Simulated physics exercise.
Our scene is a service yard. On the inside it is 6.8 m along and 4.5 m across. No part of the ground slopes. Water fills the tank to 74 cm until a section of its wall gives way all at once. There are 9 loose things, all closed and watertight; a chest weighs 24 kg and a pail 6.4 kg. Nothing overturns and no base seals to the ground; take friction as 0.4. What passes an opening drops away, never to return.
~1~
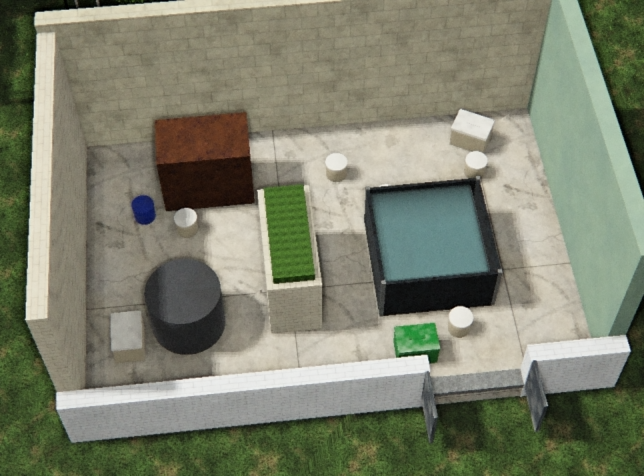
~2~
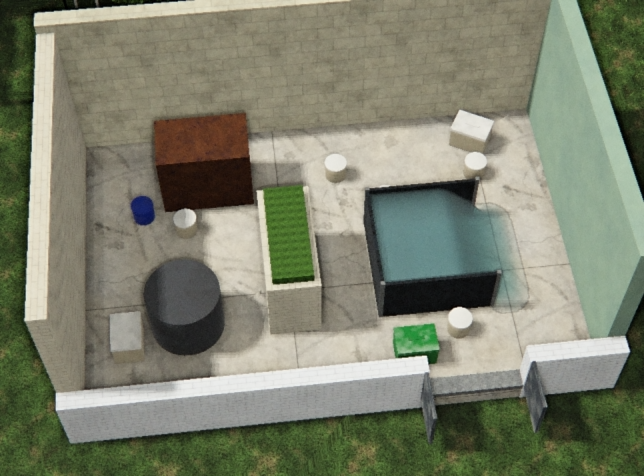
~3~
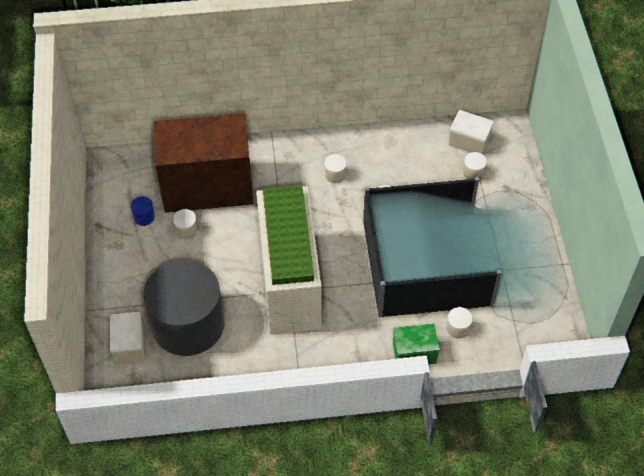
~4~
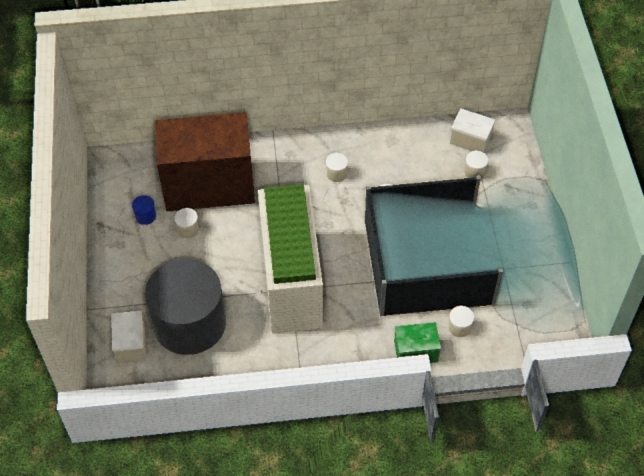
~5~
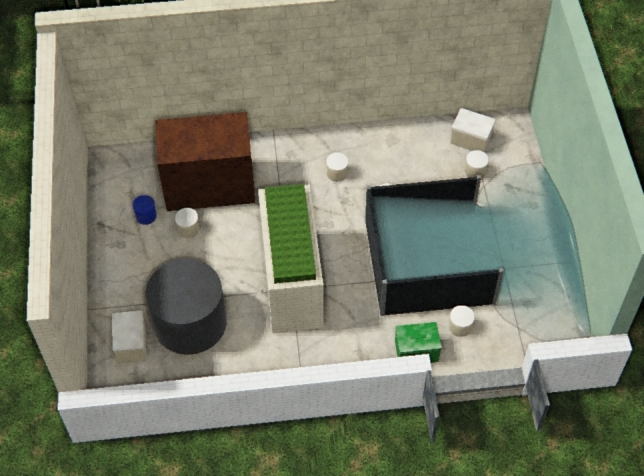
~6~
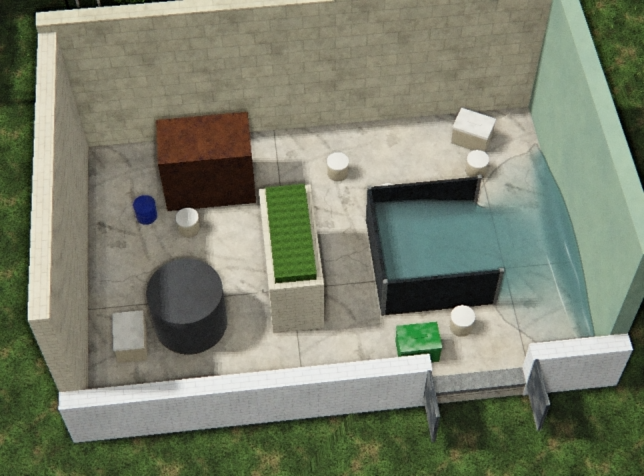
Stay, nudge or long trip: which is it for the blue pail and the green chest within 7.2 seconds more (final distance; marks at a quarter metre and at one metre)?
As for distance, the blue pail moves only negligibly and the green chest ends up well away.
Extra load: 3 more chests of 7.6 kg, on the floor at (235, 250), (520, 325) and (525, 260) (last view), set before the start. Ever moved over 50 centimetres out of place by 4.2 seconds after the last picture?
Spot by spot, in turn: Falls short, exceeds it, exceeds it.
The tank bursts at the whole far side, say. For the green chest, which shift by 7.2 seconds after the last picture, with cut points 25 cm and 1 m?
The green chest simply stays where it is.
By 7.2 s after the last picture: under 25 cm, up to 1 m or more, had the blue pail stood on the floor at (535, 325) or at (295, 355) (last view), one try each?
Order of tries: It is flushed away; it is flushed away.
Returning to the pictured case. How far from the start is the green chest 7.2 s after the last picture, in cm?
Roughly 250 centimetres.
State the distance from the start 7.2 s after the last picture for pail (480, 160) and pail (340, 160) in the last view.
Lab note - net shifts in turn: 80 cm; 40 cm.
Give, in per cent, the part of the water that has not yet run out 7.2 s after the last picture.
Around 90 per cent of the water is still in there.
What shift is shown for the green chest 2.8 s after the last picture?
200 cm or so by then.
Then, 0.9 s after the last picture the blue pail is near (144, 204), 0.0 m from its start, aground; the green chest is near (419, 337), 0.0 m from its start, aground; 0 of 9 are out; 0 afloat.
Then, 2.8 s after the last picture the blue pail is near (144, 204), 0.0 m from its start, aground; the green chest is near (261, 335), 2.1 m from its start, aground; 0 of 9 are out; 1 afloat.
Then, 4.8 s after the last picture the blue pail is near (144, 204), 0.0 m from its start, aground; the green chest is near (240, 335), 2.4 m from its start, aground; 0 of 9 are out; 2 afloat.
Then, 7.2 s after the last picture the blue pail is near (144, 204), 0.0 m from its start, aground; the green chest is near (240, 335), 2.4 m from its start, aground; 0 of 9 are out; 0 afloat.
